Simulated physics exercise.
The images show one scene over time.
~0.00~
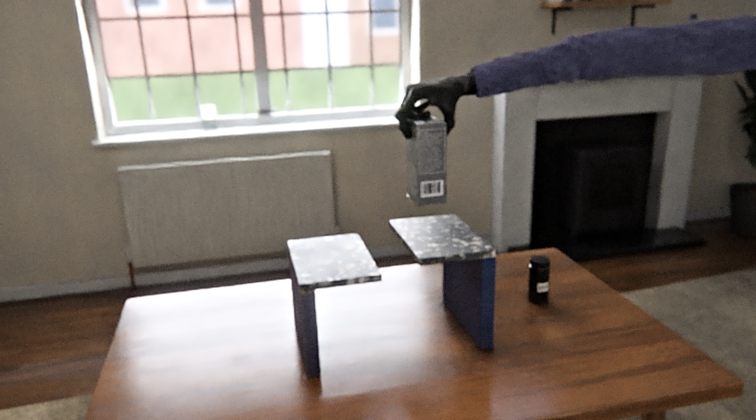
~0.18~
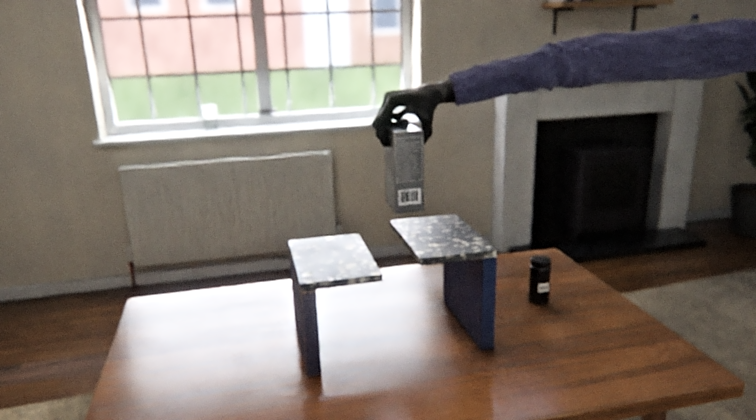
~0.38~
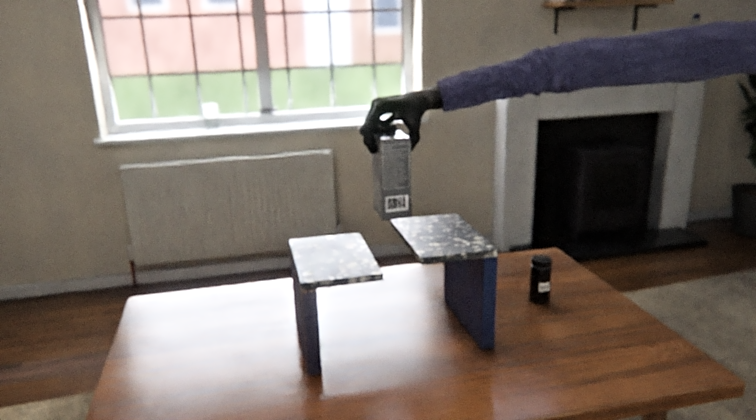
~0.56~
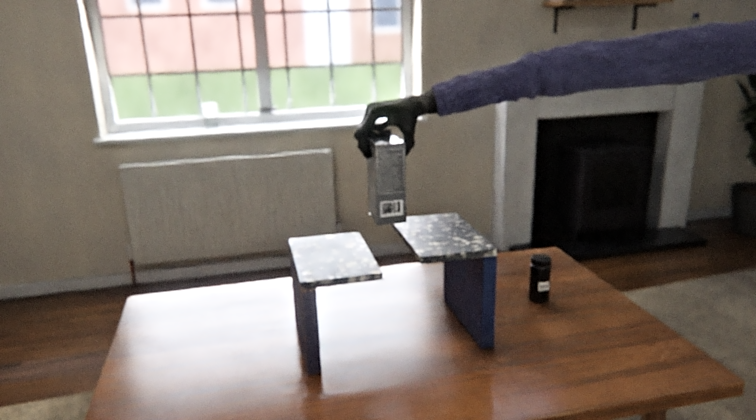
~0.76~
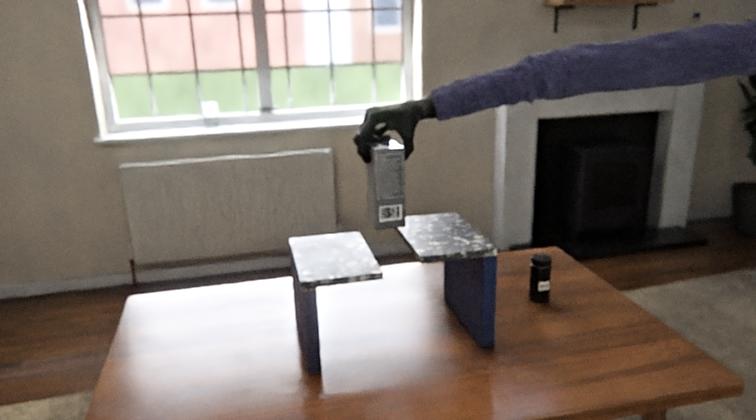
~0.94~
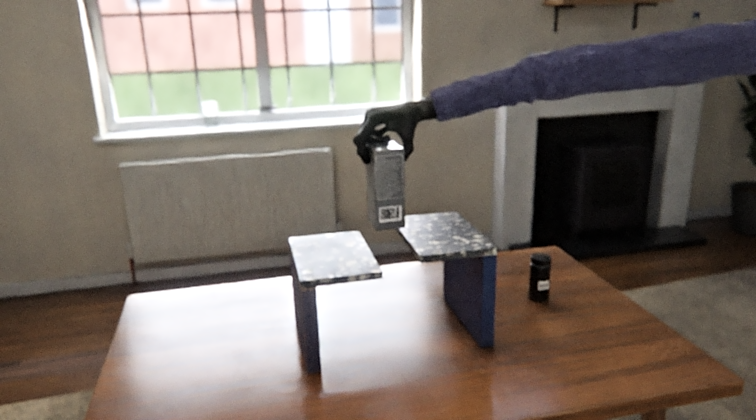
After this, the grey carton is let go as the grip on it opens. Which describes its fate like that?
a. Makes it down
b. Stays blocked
Makes it down (a).
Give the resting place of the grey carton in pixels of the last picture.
The object finishes roughly at pixel (388, 297).
By 1.14 s, grey carton moved about its own width near (386, 229).
By 1.24 s, grey carton moved well along near (388, 297).
By 1.34 s, grey carton moved well along near (388, 292).
When it is over (1.9 s), moved from the start, grey carton; black shaker as before. End places, in pixels of the last picture, grey carton near (388, 297). The carton reaches the table.
